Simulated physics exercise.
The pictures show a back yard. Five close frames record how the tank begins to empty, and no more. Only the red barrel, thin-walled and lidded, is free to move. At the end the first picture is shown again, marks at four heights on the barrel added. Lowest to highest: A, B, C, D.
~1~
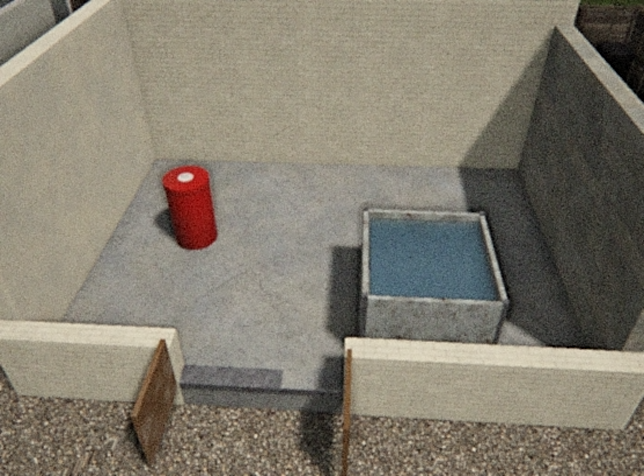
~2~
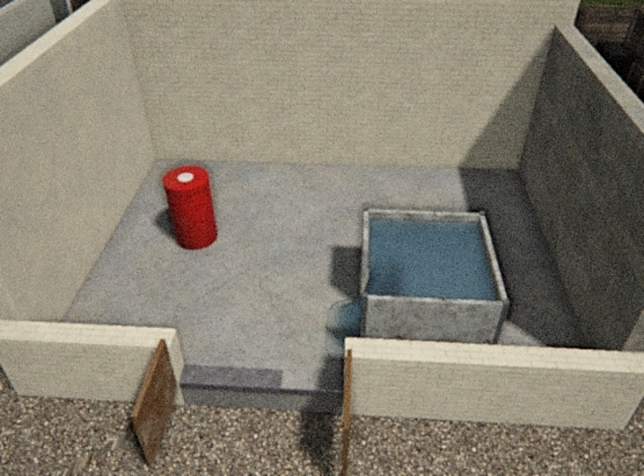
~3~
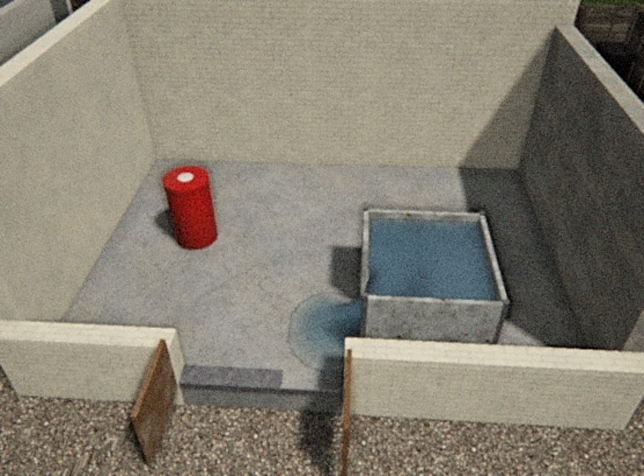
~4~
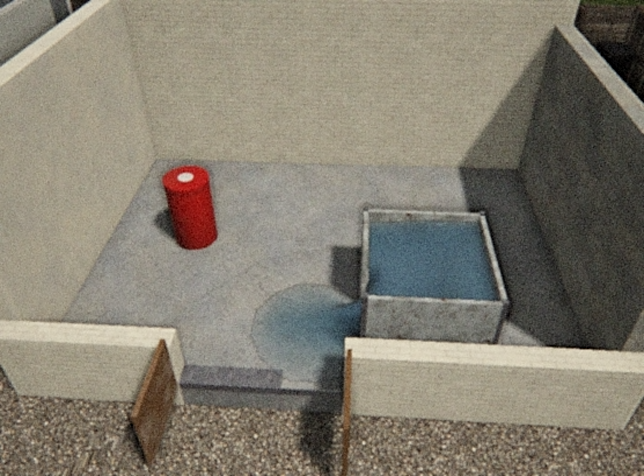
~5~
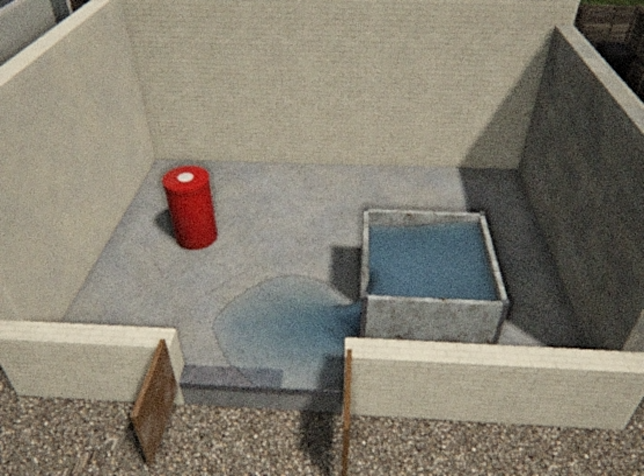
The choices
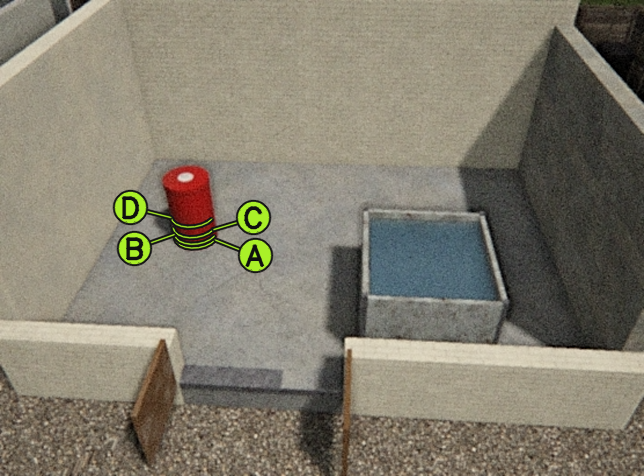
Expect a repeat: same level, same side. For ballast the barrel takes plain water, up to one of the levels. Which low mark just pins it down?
Line B.
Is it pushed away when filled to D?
No, that is safe.
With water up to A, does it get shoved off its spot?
Yes, it does.
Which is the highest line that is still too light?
Here it is line A.
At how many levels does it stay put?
Three of the four.
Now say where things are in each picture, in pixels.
Lid of the red barrel at (186, 178); tank full, its middle at (428, 258); open gate at (260, 337).
Water covers 1 % of the ground, mostly out of sight from here.
Water covers 3 % of the ground and is seen nearest the barrel at (315, 300).
Water covers 6 % of the ground and is seen nearest the barrel at (289, 292).
Lid of the red barrel at (186, 178); water covers 9 % of the ground and is seen nearest the barrel at (251, 294).
On the marked copy, A at (191, 248); B at (190, 244); C at (189, 237); D at (187, 227); from the bottom up A, B, C, D.
With A, it is pushed about its own width away.
With B, it does not move.
With C, it does not move.
With D, it does not move.
